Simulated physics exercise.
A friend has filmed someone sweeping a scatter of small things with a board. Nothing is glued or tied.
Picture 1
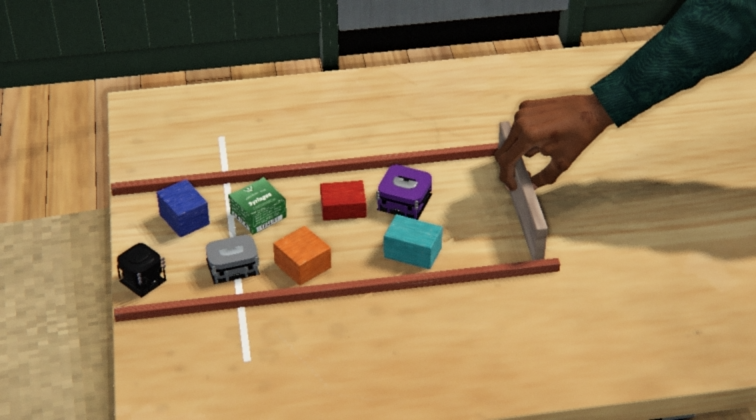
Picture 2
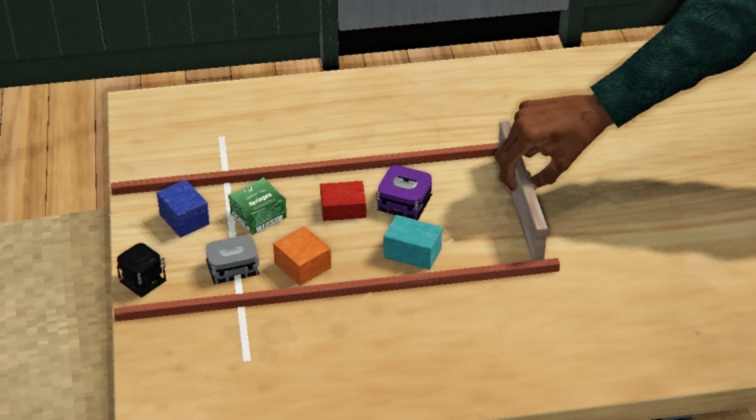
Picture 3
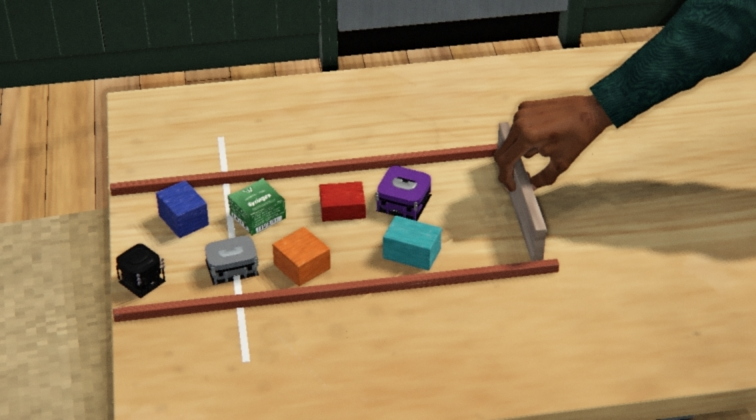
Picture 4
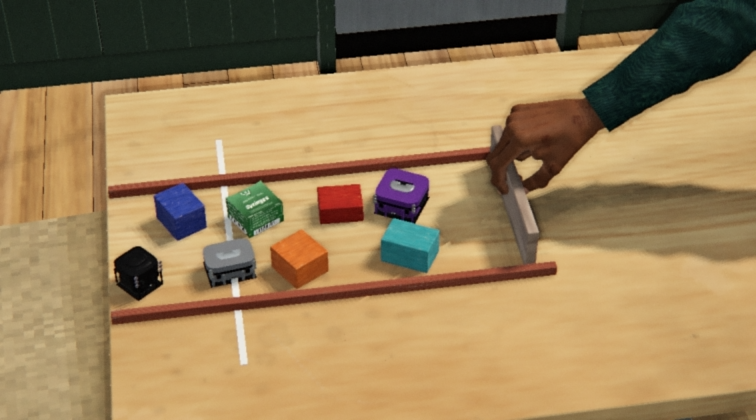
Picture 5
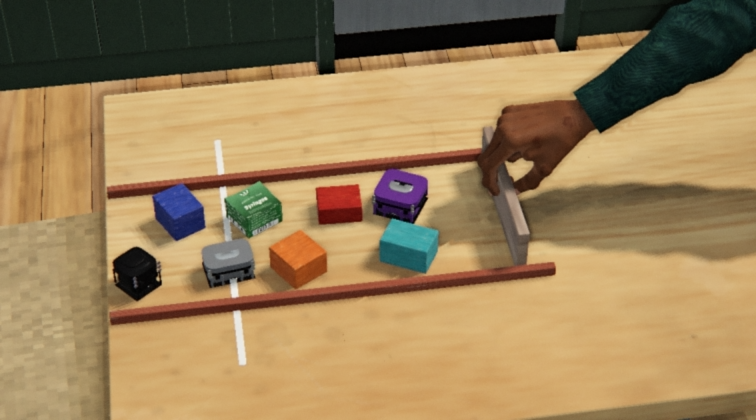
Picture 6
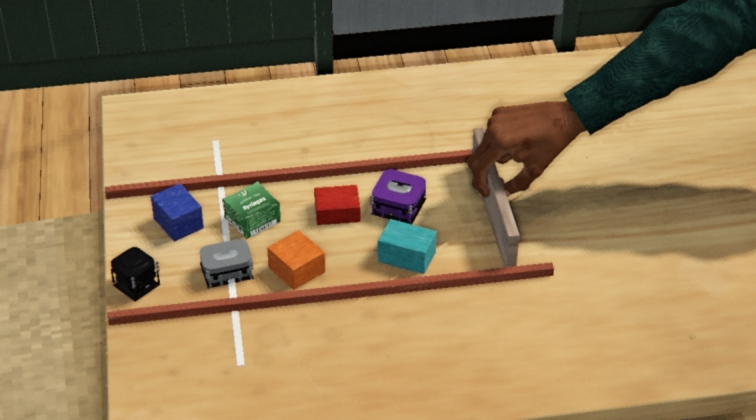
To begin with, a hand holds an upright board at the right of small blocks and cases scattered between two red rails, with white tape crossing beneath. The hand then slides the board a short way left, while the objects stay in place, the board still not touching them.
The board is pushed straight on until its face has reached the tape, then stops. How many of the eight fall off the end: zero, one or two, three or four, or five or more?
As it turns out, the number that fall off is one or two.
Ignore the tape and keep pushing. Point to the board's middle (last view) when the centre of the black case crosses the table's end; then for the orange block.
For the black case at (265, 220), for the orange block at (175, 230).
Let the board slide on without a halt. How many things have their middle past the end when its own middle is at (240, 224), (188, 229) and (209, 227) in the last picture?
Place by place, 2, 4 and 4.
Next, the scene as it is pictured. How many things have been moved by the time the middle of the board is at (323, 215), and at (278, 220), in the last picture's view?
7 and 8.
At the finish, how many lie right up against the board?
In contact: 2.
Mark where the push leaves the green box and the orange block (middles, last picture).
About (111, 222), and the other about (159, 273).
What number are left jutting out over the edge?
The number is 2.
Soon after, none off yet; black case at rest near (135, 273); blue block at rest near (177, 212); grey case at rest near (226, 264).
Then, none off yet; black case moved about its own width near (105, 274); blue block moved about its own width near (109, 217); grey case moved about its own width near (152, 271).
At rest, the number that fall off is one or two; fallen, blue block and black case.
